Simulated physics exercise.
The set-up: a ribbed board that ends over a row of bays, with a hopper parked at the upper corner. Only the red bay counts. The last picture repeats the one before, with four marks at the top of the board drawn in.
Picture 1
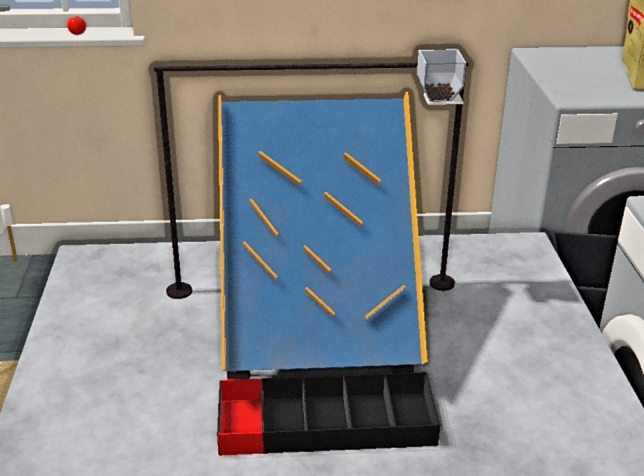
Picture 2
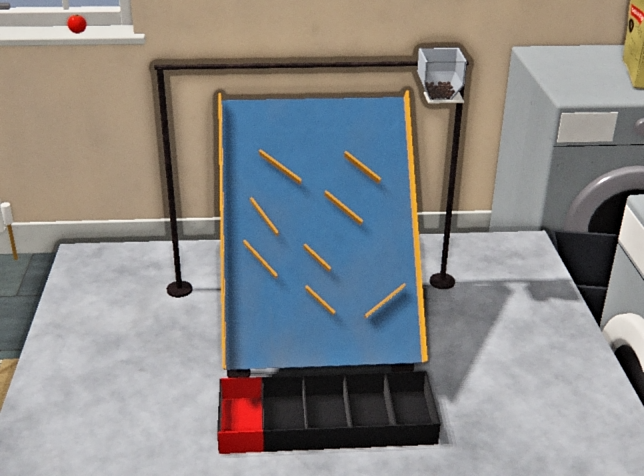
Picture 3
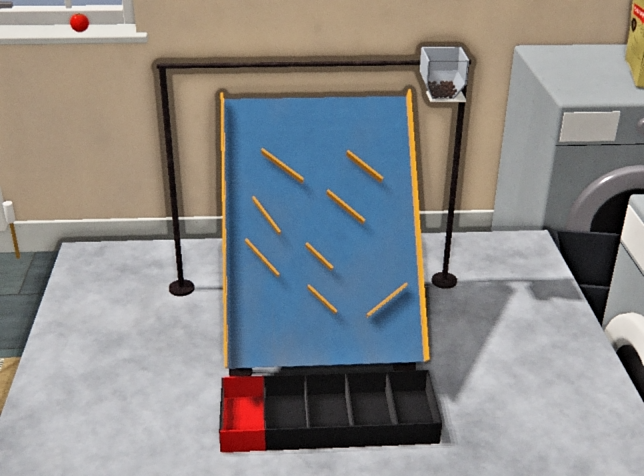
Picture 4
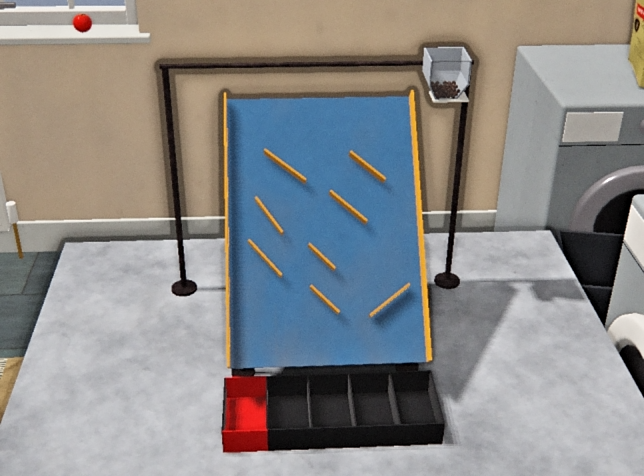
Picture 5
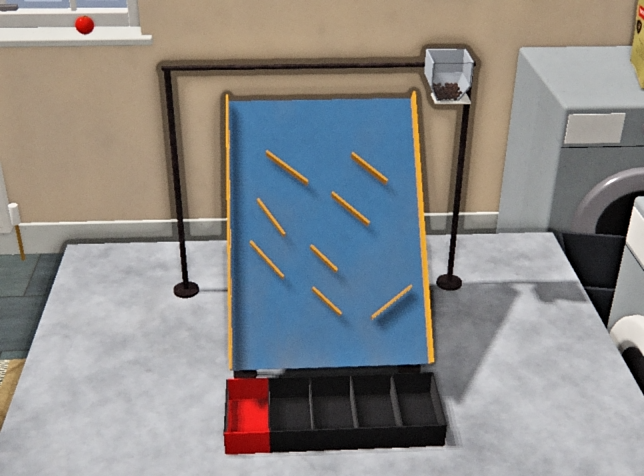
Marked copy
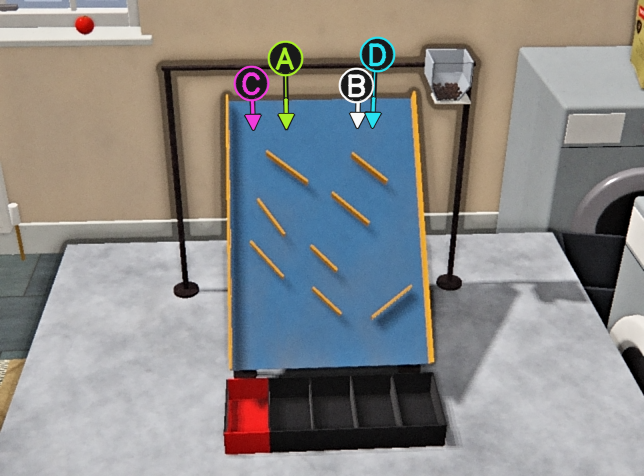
Blue board with slanted orange ribs standing above a row of bays, one red, the view drifting very slightly throughout.
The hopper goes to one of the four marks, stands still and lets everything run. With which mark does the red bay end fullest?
C.
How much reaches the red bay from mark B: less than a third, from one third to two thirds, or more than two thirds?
Mark B gives less than a third.
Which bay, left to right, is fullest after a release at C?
The first.
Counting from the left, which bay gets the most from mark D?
It is the fifth one.
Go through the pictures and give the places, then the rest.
Hopper (439, 91), chocolate balls, door shut, in the first frame.
Ribs (260, 150) to (301, 180), (345, 152) to (381, 179), (251, 198) to (278, 233), in the second frame.
Ribs (328, 190) to (365, 220), (246, 239) to (279, 275), (306, 243) to (332, 268), in the third frame.
Ribs (311, 285) to (339, 312), (370, 315) to (410, 284), in the fourth frame.
Red bay (247, 441), number 1 of 5 from the left, in the fifth frame.
On the marked copy, mark A meets the board at (286, 123); mark B meets the board at (357, 122); mark C meets the board at (253, 124); mark D meets the board at (372, 122).
If A is chosen, not one piece in the red bay, almost all in other bays, just a few outside the box.
If B is chosen, not one piece in the red bay, almost all in other bays, about a tenth outside the box.
If C is chosen, roughly half in the red bay, roughly a third in other bays, about a tenth outside the box.
If D is chosen, not one piece in the red bay, almost all in other bays, about a tenth outside the box.
